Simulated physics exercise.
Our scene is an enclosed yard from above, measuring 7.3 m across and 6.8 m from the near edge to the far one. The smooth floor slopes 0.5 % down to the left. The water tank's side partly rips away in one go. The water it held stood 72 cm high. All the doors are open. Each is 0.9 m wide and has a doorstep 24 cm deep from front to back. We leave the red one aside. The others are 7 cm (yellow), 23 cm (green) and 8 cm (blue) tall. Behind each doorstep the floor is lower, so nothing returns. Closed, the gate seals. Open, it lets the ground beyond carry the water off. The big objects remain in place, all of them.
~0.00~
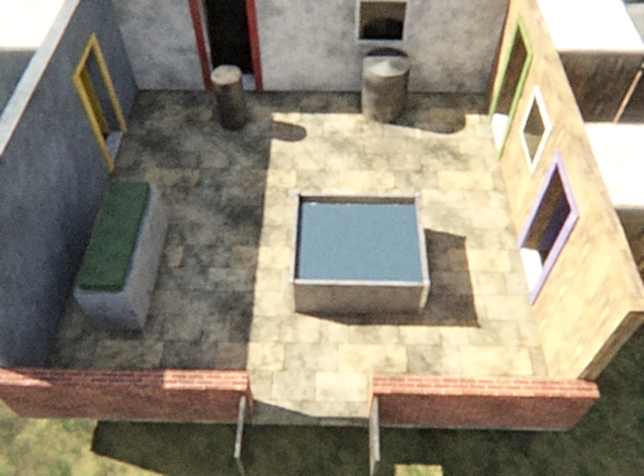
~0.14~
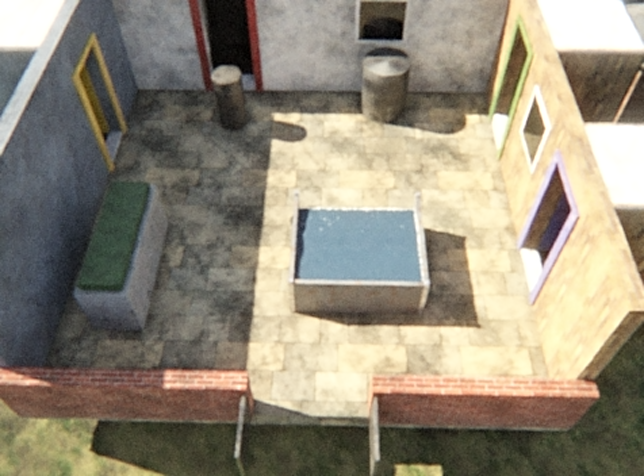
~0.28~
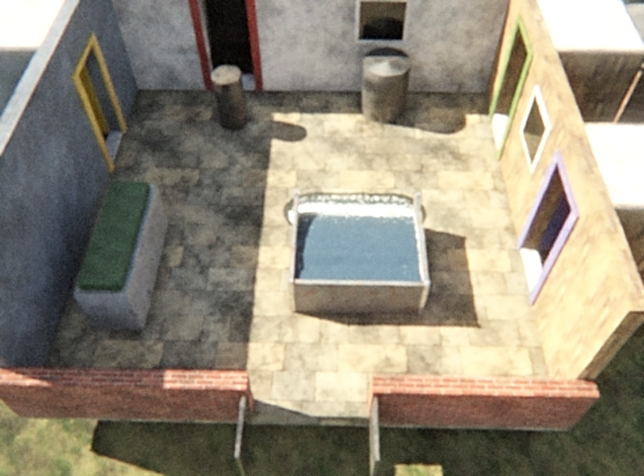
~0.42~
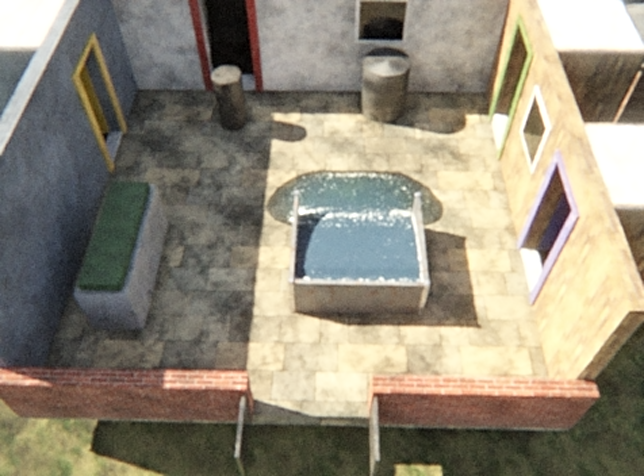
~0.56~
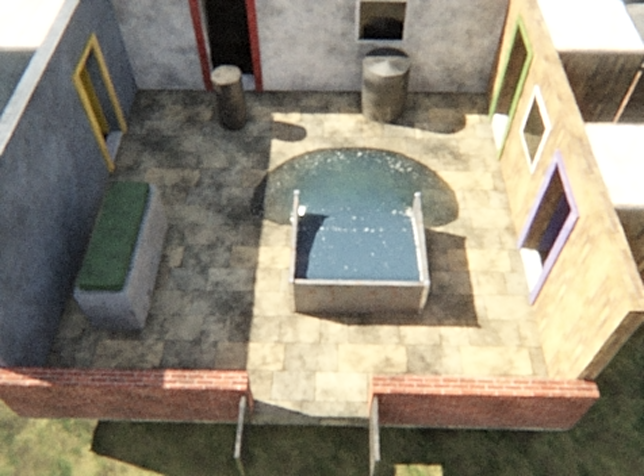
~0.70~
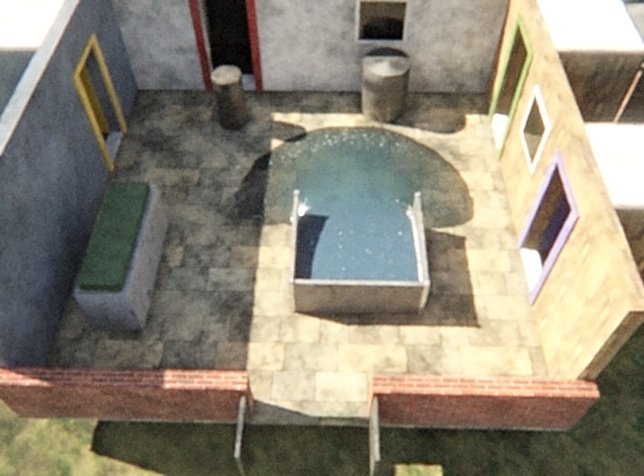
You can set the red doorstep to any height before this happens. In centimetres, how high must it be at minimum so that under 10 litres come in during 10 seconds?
At least 16 cm or so.
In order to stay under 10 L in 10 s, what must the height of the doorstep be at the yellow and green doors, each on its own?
Some 10.5 cm for yellow, some 13.5 cm for green.
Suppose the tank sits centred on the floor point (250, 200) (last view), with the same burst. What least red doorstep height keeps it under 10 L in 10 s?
Roughly 17 cm is needed.
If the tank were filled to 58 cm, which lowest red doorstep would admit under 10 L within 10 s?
12.0 cm.
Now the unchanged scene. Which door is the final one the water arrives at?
I'd say the blue one.
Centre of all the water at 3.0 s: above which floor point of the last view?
The water is centred near (338, 147).
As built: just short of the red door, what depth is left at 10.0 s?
Lab note: Depth approx. 4.5 cm.
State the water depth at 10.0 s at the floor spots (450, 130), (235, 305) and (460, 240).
The depths come to about 3, 3 and 3 cm.
After 1.4 s water covers 35 % of the floor, deepest (36 cm) near (334, 95); it has not reached the red door.
After 3.0 s water covers 40 % of the floor, deepest (30 cm) near (132, 110); 16 cm at the red door, 2 litres in over its 22 cm doorstep.
After 10.0 s water covers 100 % of the floor, deepest (10 cm) near (37, 393); 5 cm at the red door, 2 litres in over its 22 cm doorstep.
At the red door as built, the water arrived by 1.7 s and peaked near 20 cm at 2.4 s.
With a doorstep of 14.5 cm, 15 litres would have come in within the 10 s; with 19.5 cm, 5 litres. So under 10 litres takes about 16 cm.
